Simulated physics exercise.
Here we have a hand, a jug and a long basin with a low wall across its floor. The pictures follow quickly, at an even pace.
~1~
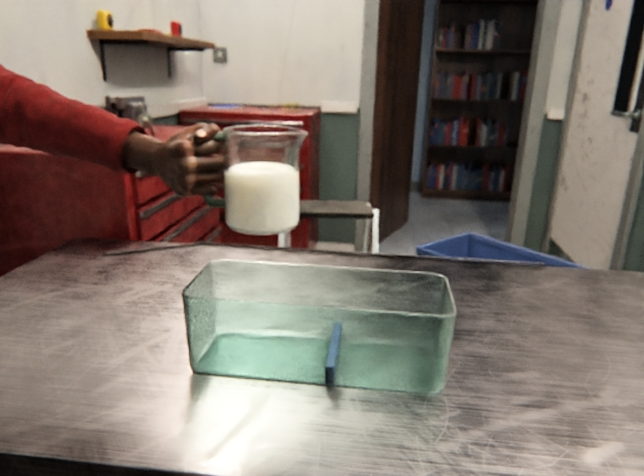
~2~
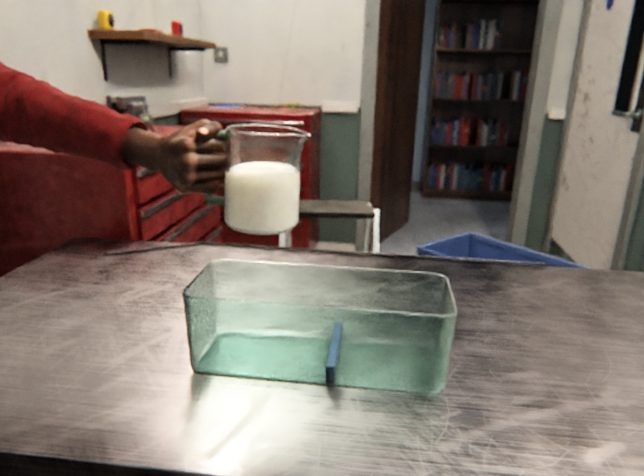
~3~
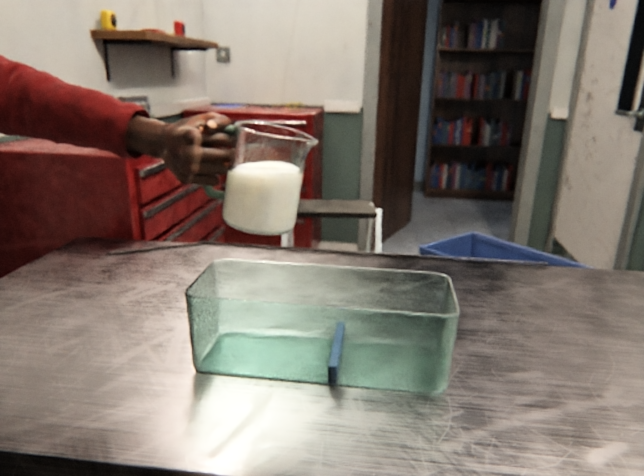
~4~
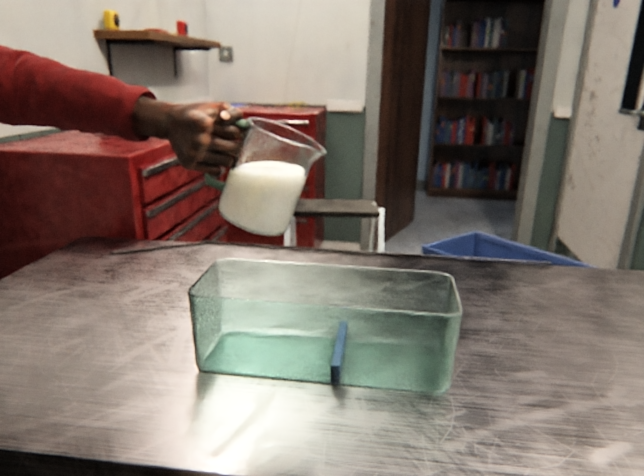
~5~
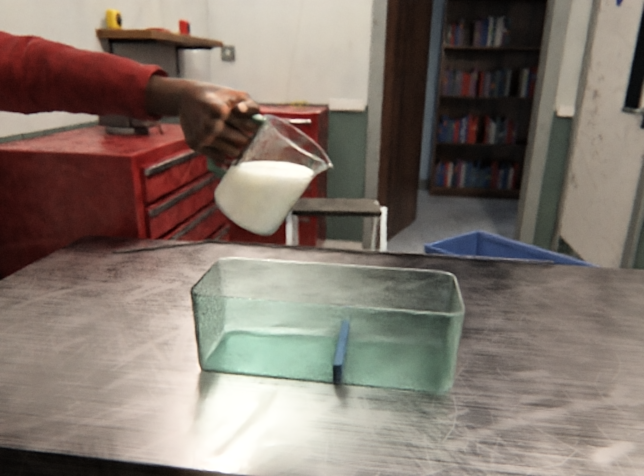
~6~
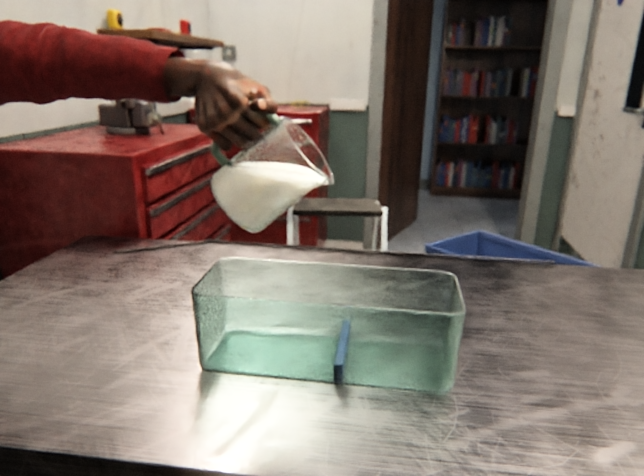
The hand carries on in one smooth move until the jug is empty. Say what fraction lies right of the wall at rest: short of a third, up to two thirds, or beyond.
In the end above two thirds is right of the wall.
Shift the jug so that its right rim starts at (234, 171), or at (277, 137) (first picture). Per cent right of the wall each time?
Roughly 10 per cent, and 65 per cent.
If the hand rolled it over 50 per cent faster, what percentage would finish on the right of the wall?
About 85 per cent.
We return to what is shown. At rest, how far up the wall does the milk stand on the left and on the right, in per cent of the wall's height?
Left: 10 %. Right: 80 %.
A moment on, the jug is tipped on its side and 75 per cent is still to pour, 0 is left of the wall and 5 right of it.
Next, the jug is tipped on its side and 36 per cent is still to pour, 1 is left of the wall and 43 right of it.
Then the jug is tipped on its side and 17 per cent is still to pour, 5 is left of the wall and 68 right of it.
Later the jug is tipped on its side and 8 per cent is still to pour, 8 is left of the wall and 80 right of it.
Finally, 11 per cent lies left of the wall, 86 right of it and 1 outside.
